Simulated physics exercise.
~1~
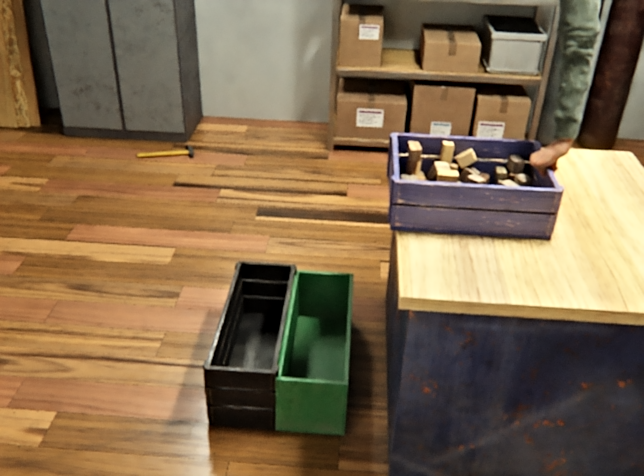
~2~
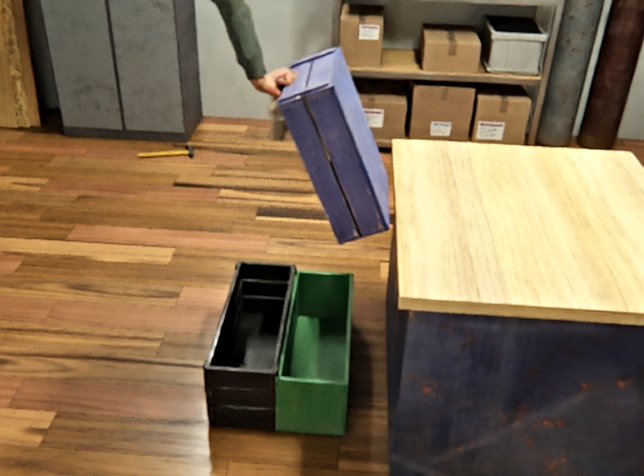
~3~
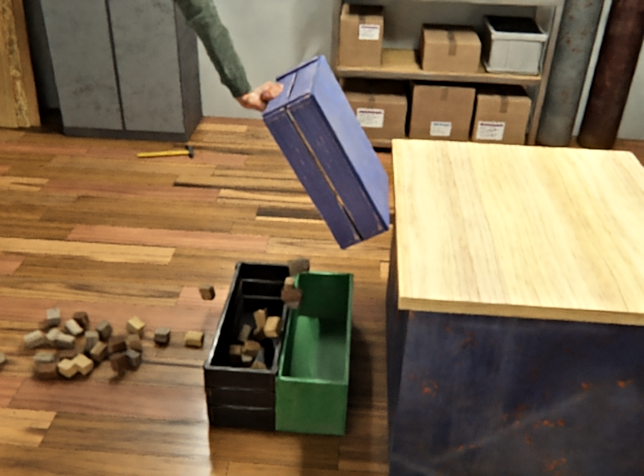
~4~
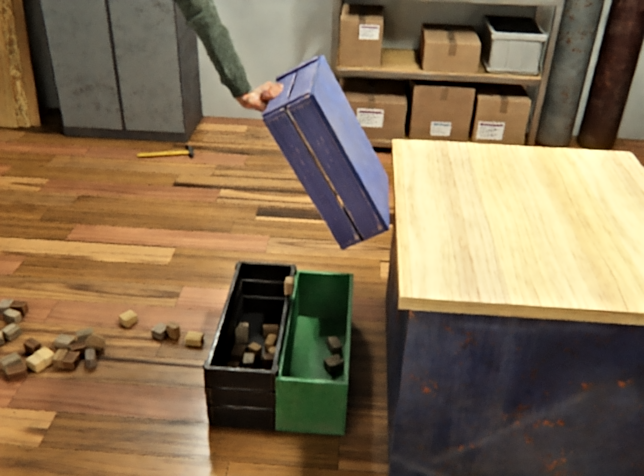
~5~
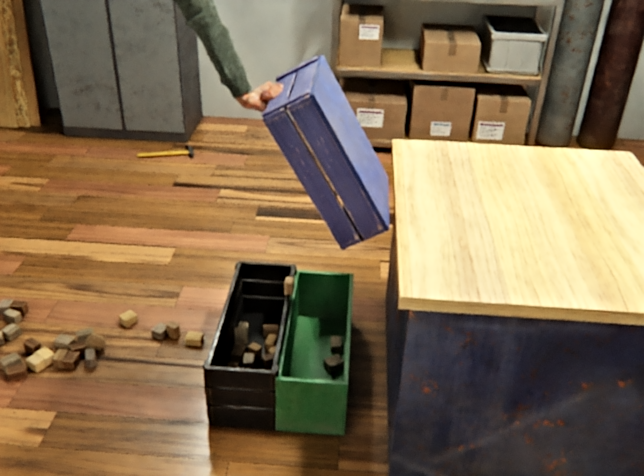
Hand tipping a blue crate of wooden blocks off a bench, most scattering on the floor, some in the black bin, few in the green box.
